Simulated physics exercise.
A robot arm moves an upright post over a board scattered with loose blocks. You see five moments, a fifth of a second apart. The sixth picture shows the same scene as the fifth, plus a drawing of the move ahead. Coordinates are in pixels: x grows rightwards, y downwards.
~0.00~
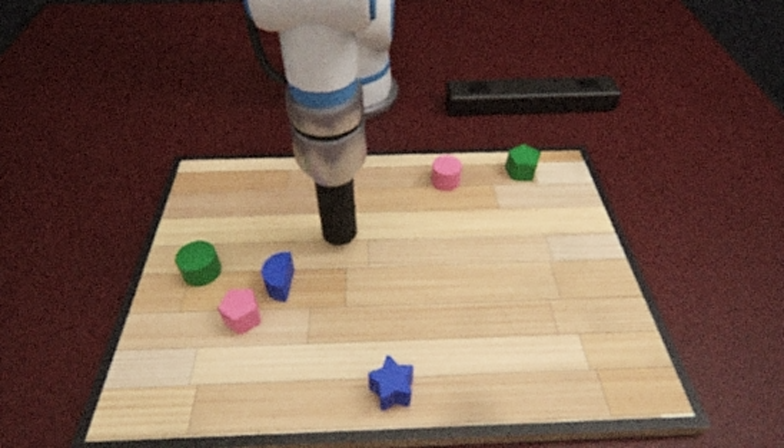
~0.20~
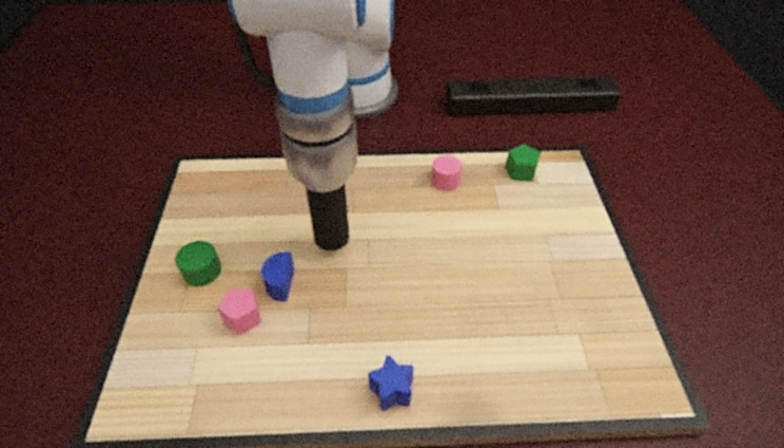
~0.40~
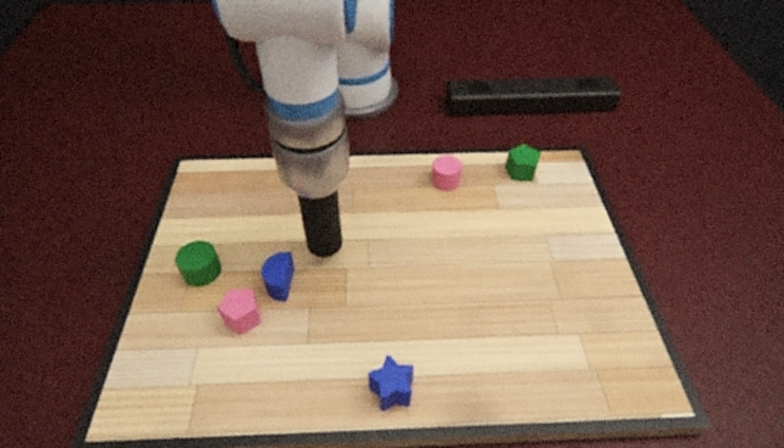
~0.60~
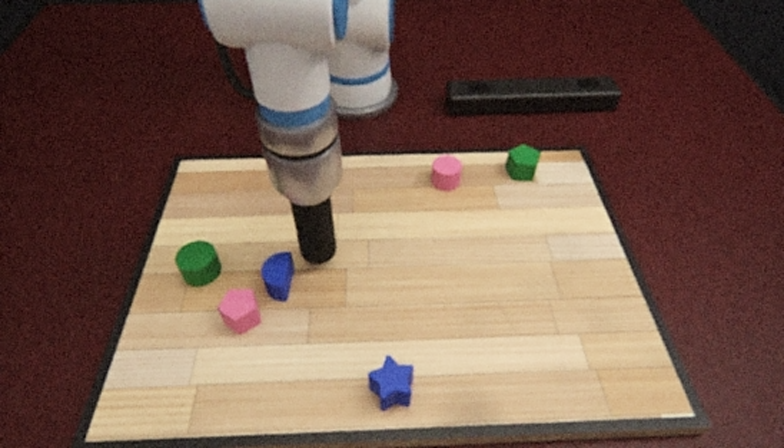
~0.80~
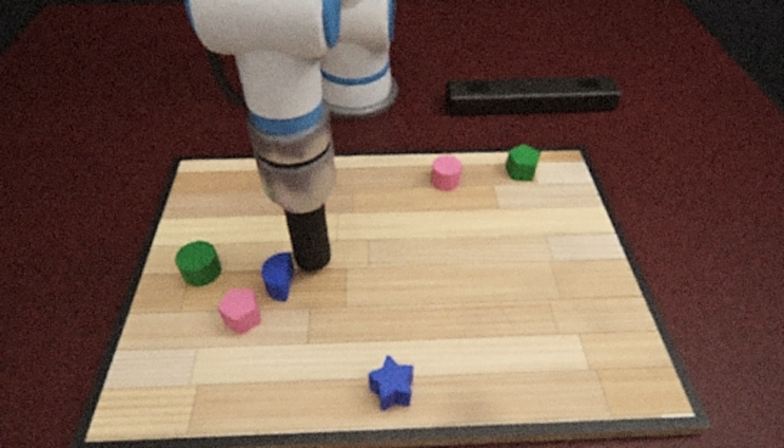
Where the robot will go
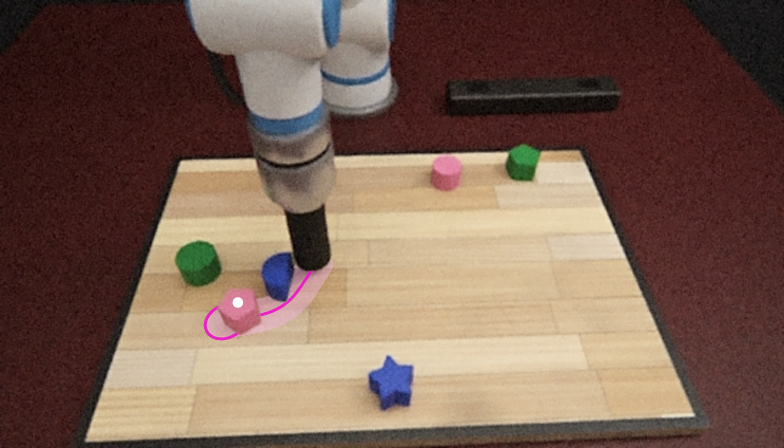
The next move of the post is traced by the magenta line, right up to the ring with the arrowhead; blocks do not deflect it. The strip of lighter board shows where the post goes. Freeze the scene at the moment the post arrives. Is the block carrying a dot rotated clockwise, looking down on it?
The answer is no.
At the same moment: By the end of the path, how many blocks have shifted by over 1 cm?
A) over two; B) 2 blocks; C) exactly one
My answer is option B.
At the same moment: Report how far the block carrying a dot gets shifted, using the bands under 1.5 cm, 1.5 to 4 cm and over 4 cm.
Distance: More than 4 cm.
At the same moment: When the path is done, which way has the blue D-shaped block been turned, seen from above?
Clockwise, looking down.
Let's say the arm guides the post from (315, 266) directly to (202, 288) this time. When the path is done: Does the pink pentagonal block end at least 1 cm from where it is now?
Going by the path, yes.
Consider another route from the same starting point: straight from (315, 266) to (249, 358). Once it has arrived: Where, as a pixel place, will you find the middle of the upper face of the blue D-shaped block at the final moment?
The top centre is at (257, 275).
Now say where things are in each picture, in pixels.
The first picture shows lower end of the post (340, 232), tops of blocks, green circular block (195, 255), pink pentagonal block (238, 302), blue D-shaped block (276, 268).
The second picture shows post (332, 238), blocks as before.
The third picture shows post (325, 244), blocks as before.
The fourth picture shows post (319, 250), blocks as before.
The fifth picture shows post (313, 257), green circular block (195, 255), pink pentagonal block (238, 302), blue D-shaped block (276, 268).
The drawn path runs from (315, 266) over (296, 293) and (265, 314) to (226, 321); the dot is on the pink pentagonal block.
On the path given first. One third of the way, post (294, 285); blue D-shaped block (262, 274).
Two thirds of the way, post (262, 305); pink pentagonal block (218, 308), turned 35° anticlockwise; blue D-shaped block (249, 275), turned 45° clockwise.
At the end, post (222, 313); green circular block not moved; pink pentagonal block (177, 319), turned 45° anticlockwise; blue D-shaped block (243, 275), turned 70° clockwise.
